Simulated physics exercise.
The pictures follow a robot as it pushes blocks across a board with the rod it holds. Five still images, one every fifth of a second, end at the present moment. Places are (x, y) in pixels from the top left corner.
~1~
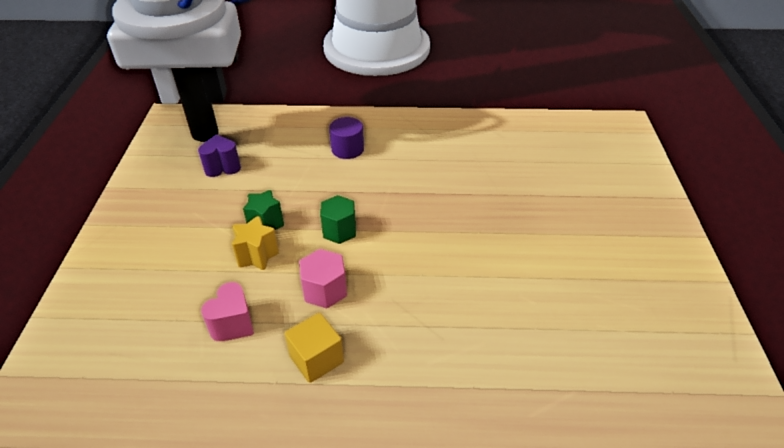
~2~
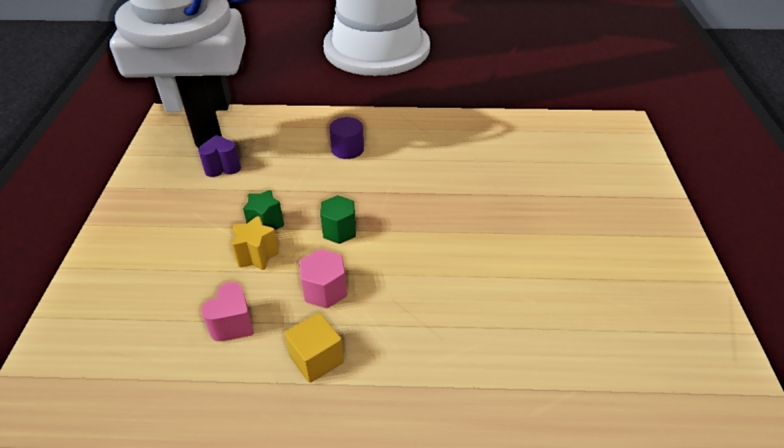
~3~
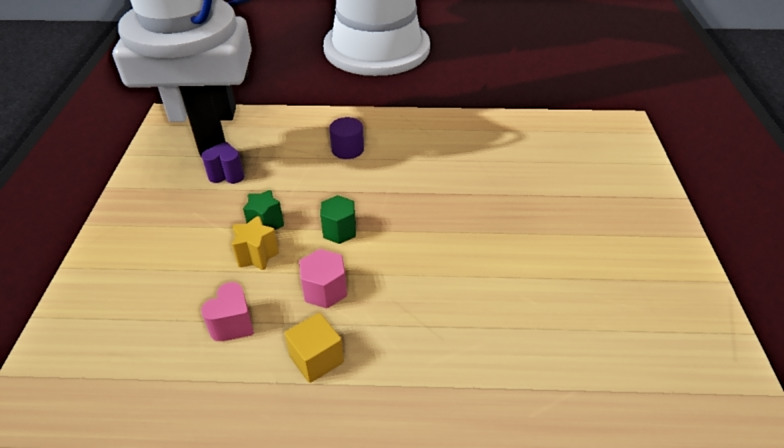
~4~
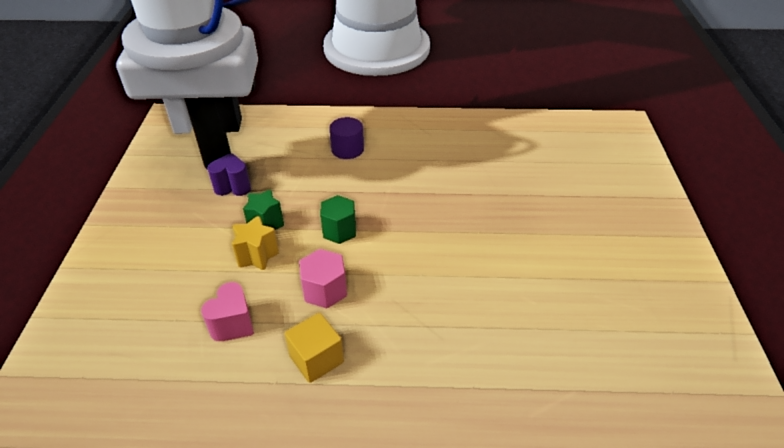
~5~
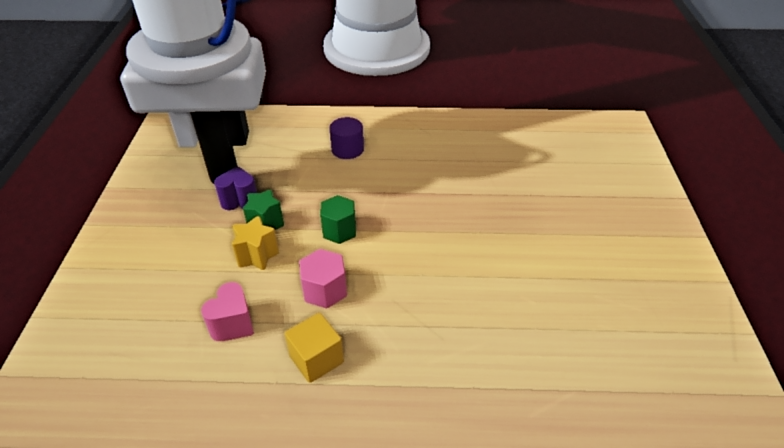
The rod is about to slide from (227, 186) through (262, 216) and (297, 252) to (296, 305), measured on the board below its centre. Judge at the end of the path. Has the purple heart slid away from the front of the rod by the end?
It seems not.
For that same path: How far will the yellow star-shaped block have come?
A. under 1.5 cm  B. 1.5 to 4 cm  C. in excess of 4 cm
C - in excess of 4 cm.
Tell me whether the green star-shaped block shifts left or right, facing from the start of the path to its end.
The left.
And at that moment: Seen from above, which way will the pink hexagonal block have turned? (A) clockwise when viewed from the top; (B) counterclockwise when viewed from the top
A (clockwise when viewed from the top)
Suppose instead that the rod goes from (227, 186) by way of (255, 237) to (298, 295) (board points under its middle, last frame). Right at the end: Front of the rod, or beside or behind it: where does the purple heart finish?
It stays ahead.
What follows on the original path. One third of the way, rod at (260, 209); purple heart at (265, 212), turned 25° clockwise; yellow star-shaped block at (260, 242), turned 75° clockwise; green star-shaped block at (292, 226), turned 50° anticlockwise.
Two thirds of the way, rod at (296, 245); purple heart at (297, 253), turned 40° clockwise; yellow star-shaped block at (260, 260); green star-shaped block at (330, 245), turned 85° anticlockwise; pink hexagonal block at (335, 276), turned 30° clockwise.
At the end, rod at (294, 297); purple heart at (293, 310), turned 35° clockwise; yellow star-shaped block at (251, 276), turned 250° clockwise; green star-shaped block at (337, 249), turned 110° anticlockwise; pink hexagonal block at (339, 279), turned 20° clockwise.
